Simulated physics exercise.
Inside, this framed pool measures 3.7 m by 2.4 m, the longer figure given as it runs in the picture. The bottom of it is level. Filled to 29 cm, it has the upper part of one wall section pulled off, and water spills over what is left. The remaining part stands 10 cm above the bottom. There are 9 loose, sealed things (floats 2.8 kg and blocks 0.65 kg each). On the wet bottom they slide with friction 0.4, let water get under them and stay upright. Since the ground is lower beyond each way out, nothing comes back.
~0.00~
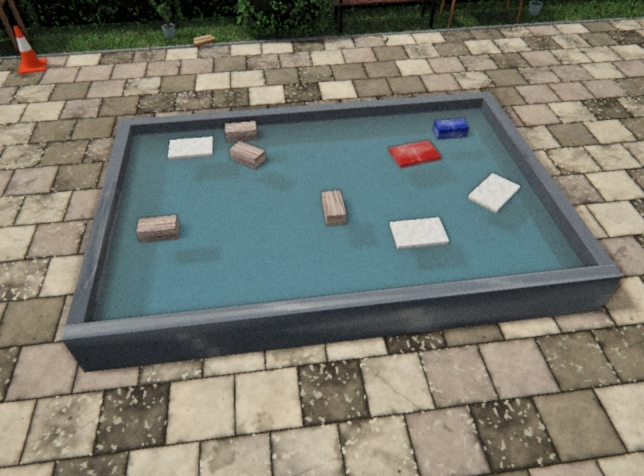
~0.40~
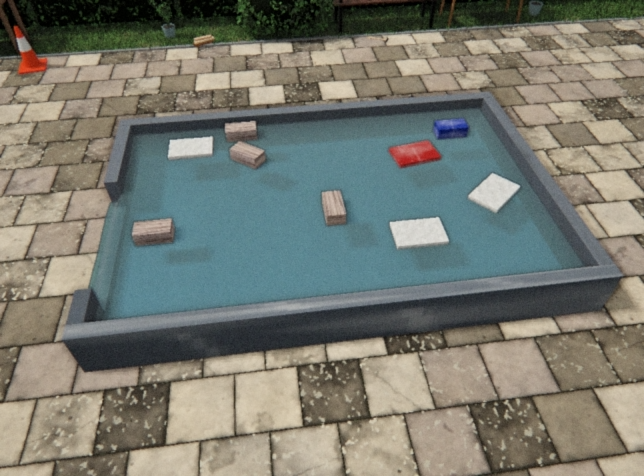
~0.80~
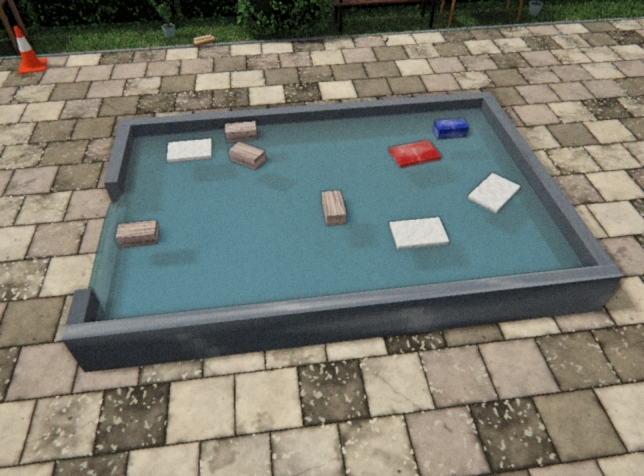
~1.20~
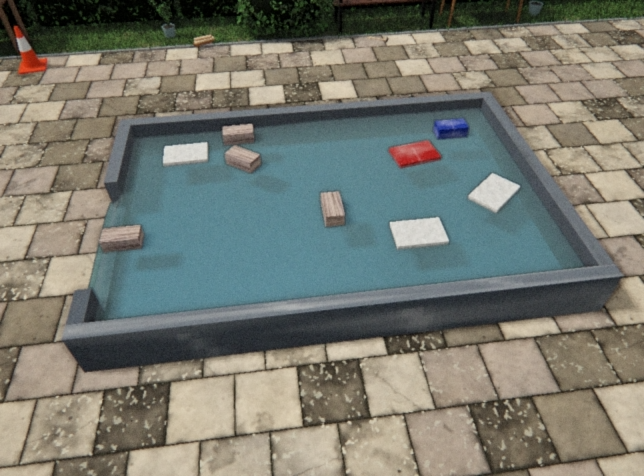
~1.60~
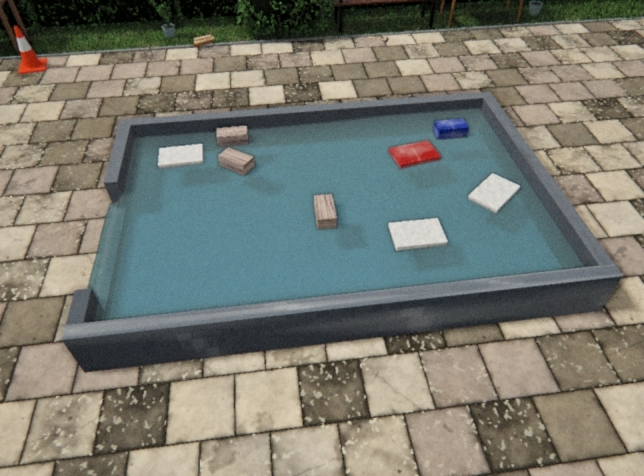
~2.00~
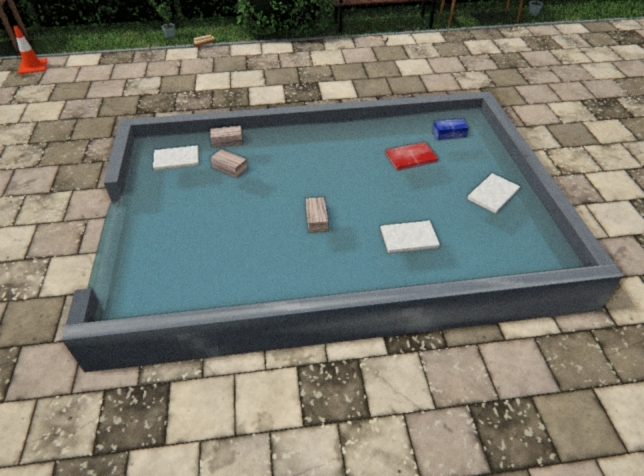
A shallow, grey-walled rectangular pool of blue-green water sits on a paved yard, seen from above at a steady angle, with an orange cone behind it. Brownish brick-like blocks and white slabs float about, with a red float and a blue block at upper right. The left wall's upper section disappears, the leftmost block drifts out through the gap, and several others edge slightly left.
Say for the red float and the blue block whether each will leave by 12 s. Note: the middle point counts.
Lab note - red float retained, blue block retained.
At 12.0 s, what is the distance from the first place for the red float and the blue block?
About 50 and 30 cm.
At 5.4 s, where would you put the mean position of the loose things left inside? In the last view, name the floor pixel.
At about (312, 204).
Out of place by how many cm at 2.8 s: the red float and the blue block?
By then roughly 20 cm and 10 cm, respectively.
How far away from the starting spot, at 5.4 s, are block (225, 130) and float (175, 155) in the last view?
First one 40 cm, second one 60 cm.
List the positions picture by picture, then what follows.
The first picture shows the red float at (415, 152), afloat; the blue block at (452, 124) floats; about 2560 L in view; 0 of 9 have shifted.
The second picture shows the red float at (415, 152) floats; the blue block at (452, 124) floats; 29 cm deep round most things; 0 of 9 have shifted.
The third picture shows the red float at (415, 152) floats; the blue block at (452, 124) floats; about 2490 L in view; 1 of 9 have shifted.
The fourth picture shows the red float at (415, 152) floats; the blue block at (452, 124), afloat; 28 cm deep round most things; 3 of 9 have shifted.
The fifth picture shows the red float at (415, 152), afloat; the blue block at (452, 124), afloat; about 2390 L in view; 5 of 9 have shifted.
The sixth picture shows the red float at (412, 154), afloat, 3 cm from its start; the blue block at (451, 125) floats; about 2350 L in view; 6 of 9 have shifted.
After 2.8 s the red float is near (397, 158), 0.2 m from its start, afloat; the blue block is near (441, 129), 0.1 m from its start, afloat; 1 of 9 are out; 8 afloat.
After 5.4 s the red float is near (389, 161), 0.3 m from its start, afloat; the blue block is near (439, 131), 0.1 m from its start, afloat; 1 of 9 are out; 8 afloat.
After 8.0 s the red float is near (370, 164), 0.4 m from its start, afloat; the blue block is near (428, 134), 0.2 m from its start, afloat; 1 of 9 are out; 8 afloat.
After 12.0 s the red float is near (359, 168), 0.5 m from its start, afloat; the blue block is near (425, 136), 0.3 m from its start, afloat; 2 of 9 are out; 7 afloat.
